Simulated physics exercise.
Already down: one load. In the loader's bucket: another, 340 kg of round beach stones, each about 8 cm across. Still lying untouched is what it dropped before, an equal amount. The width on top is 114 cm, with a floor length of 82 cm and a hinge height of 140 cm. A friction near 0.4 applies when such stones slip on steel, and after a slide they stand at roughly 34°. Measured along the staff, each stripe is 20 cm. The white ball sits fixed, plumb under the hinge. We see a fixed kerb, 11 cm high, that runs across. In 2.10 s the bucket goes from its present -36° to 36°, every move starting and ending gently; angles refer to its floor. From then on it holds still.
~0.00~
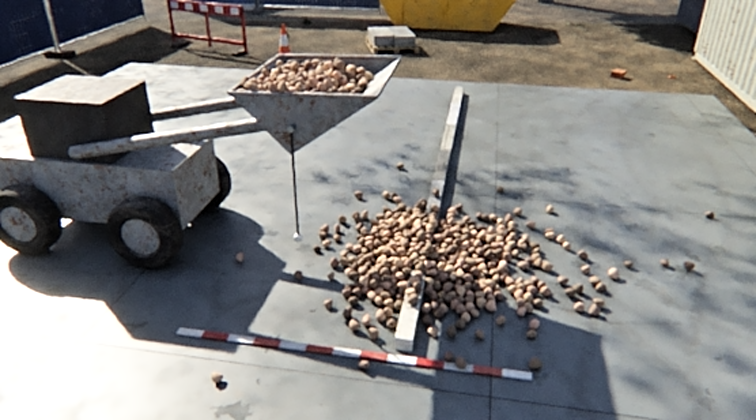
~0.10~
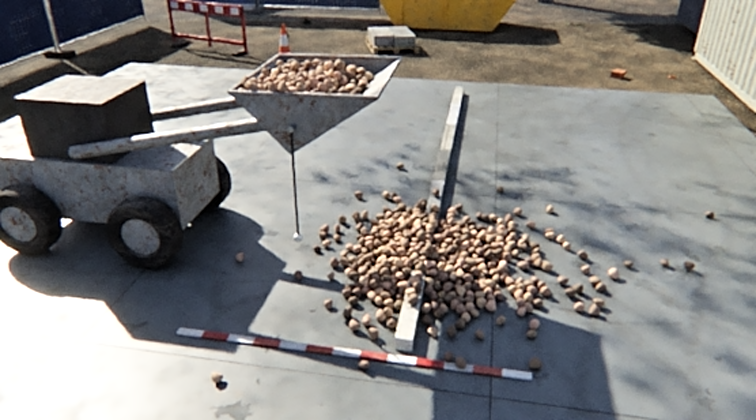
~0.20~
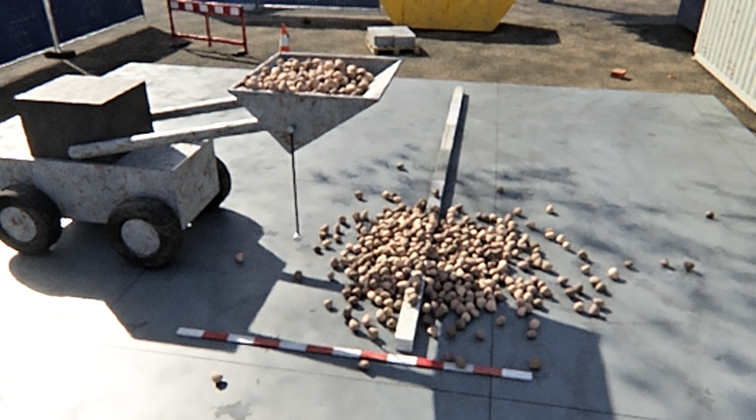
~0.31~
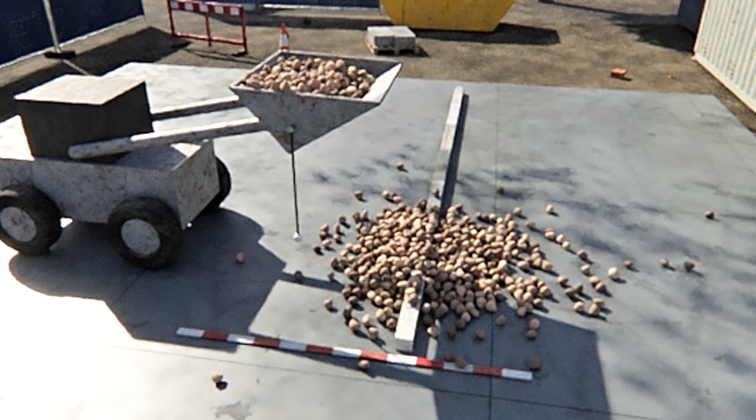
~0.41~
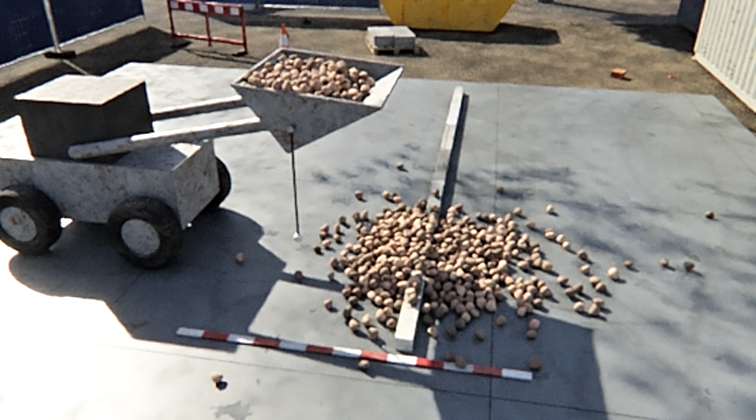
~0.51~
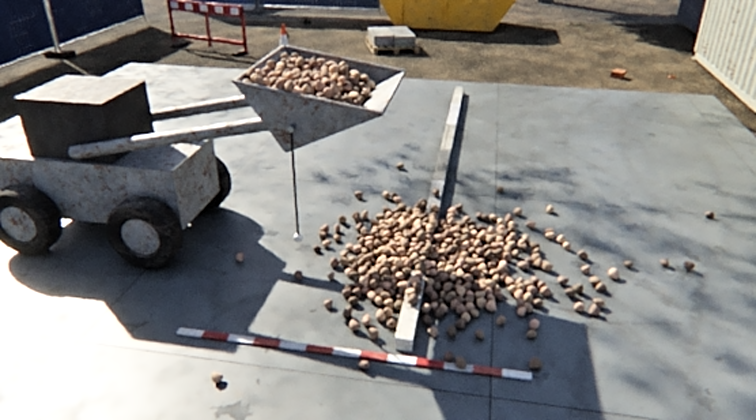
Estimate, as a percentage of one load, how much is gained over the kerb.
Some 56 per cent is added.
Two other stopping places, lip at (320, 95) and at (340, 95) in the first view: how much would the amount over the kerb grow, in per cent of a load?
The first position would add some 5 per cent, the second some 15.
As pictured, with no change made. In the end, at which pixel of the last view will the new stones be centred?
Centre: Approx. (436, 248).
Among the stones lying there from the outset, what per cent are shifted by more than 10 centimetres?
About 15 per cent.
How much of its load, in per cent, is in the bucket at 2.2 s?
Close to 20 per cent of the load.
After 1.6 s the floor is at 25°; in per cent of one load, 91 in the bucket, 59 on this side of the kerb, 50 over the kerb; the foremost stones are at (640, 267).
After 2.2 s the floor is at 36°; in per cent of one load, 20 in the bucket, 112 on this side of the kerb, 68 over the kerb; the foremost stones are at (640, 267).
After 2.5 s the floor is at 36°; in per cent of one load, 0 in the bucket, 108 on this side of the kerb, 92 over the kerb; the foremost stones are at (640, 267).
After 5.1 s the floor is at 36°; in per cent of one load, 0 in the bucket, 95 on this side of the kerb, 105 over the kerb; the foremost stones are at (639, 264). Net gain over the kerb, 56.
